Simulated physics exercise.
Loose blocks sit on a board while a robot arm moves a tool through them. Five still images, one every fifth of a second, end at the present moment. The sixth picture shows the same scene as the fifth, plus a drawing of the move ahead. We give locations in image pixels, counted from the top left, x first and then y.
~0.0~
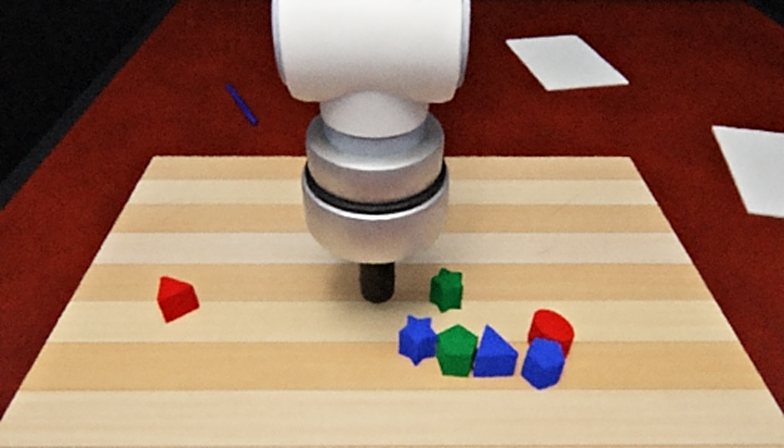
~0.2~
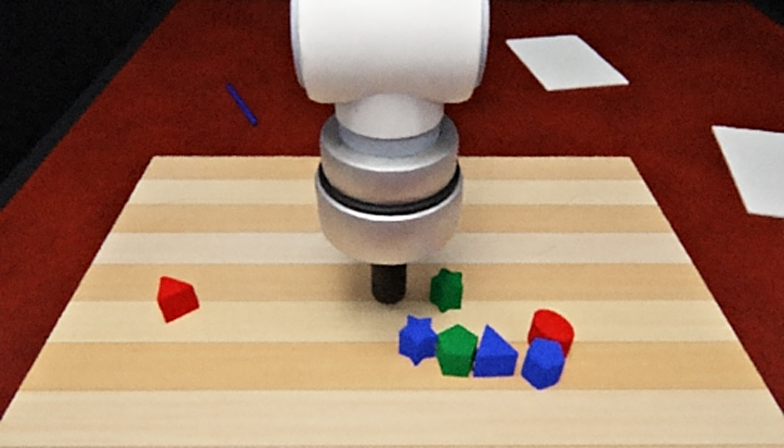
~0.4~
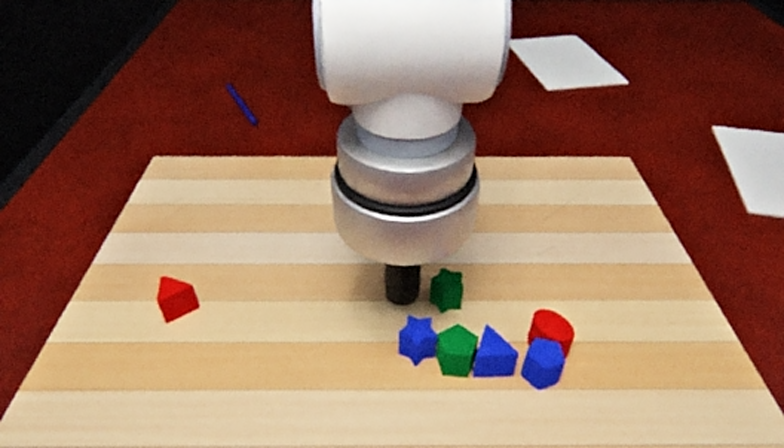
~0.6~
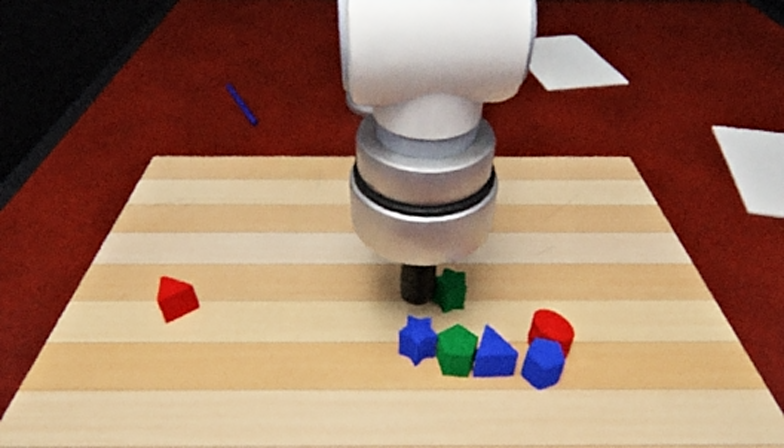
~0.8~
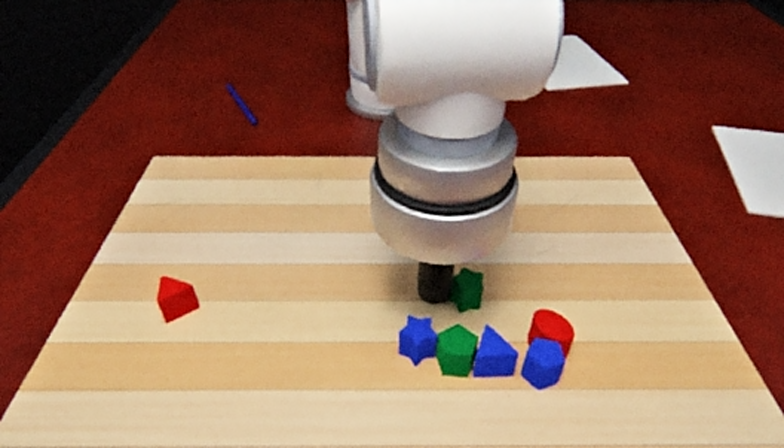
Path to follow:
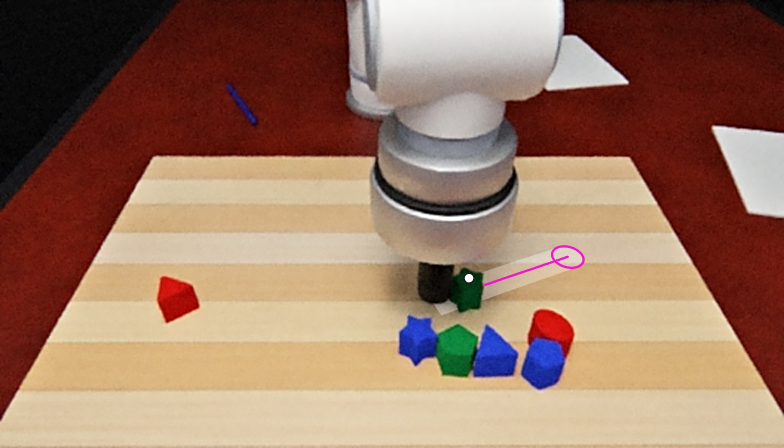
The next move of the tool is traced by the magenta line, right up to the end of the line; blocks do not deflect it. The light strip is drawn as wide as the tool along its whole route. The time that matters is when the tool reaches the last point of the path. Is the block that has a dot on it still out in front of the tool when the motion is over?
In short: No.
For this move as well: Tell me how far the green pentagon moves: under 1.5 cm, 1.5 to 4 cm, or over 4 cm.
Distance: Less than 1.5 cm.
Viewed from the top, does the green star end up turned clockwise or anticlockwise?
I'd predict that, seen from above, the green star rotates clockwise.
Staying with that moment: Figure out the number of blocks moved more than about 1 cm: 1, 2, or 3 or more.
Shifted over 1 cm: One.
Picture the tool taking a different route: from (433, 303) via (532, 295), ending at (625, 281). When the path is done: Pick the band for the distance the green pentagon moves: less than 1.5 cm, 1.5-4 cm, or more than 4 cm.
Distance: Below 1.5 cm.
The line goes straight from (433, 303) to (568, 257); the dot is on the green star.
The first path, step by step. One third of the way, tool at (482, 276); green star at (513, 273), turned 55° clockwise.
Two thirds of the way, tool at (528, 261); green star at (533, 273), turned 105° clockwise.
At the end, tool at (571, 246); blue star unmoved; green pentagon unmoved; green star at (533, 273), turned 105° clockwise.
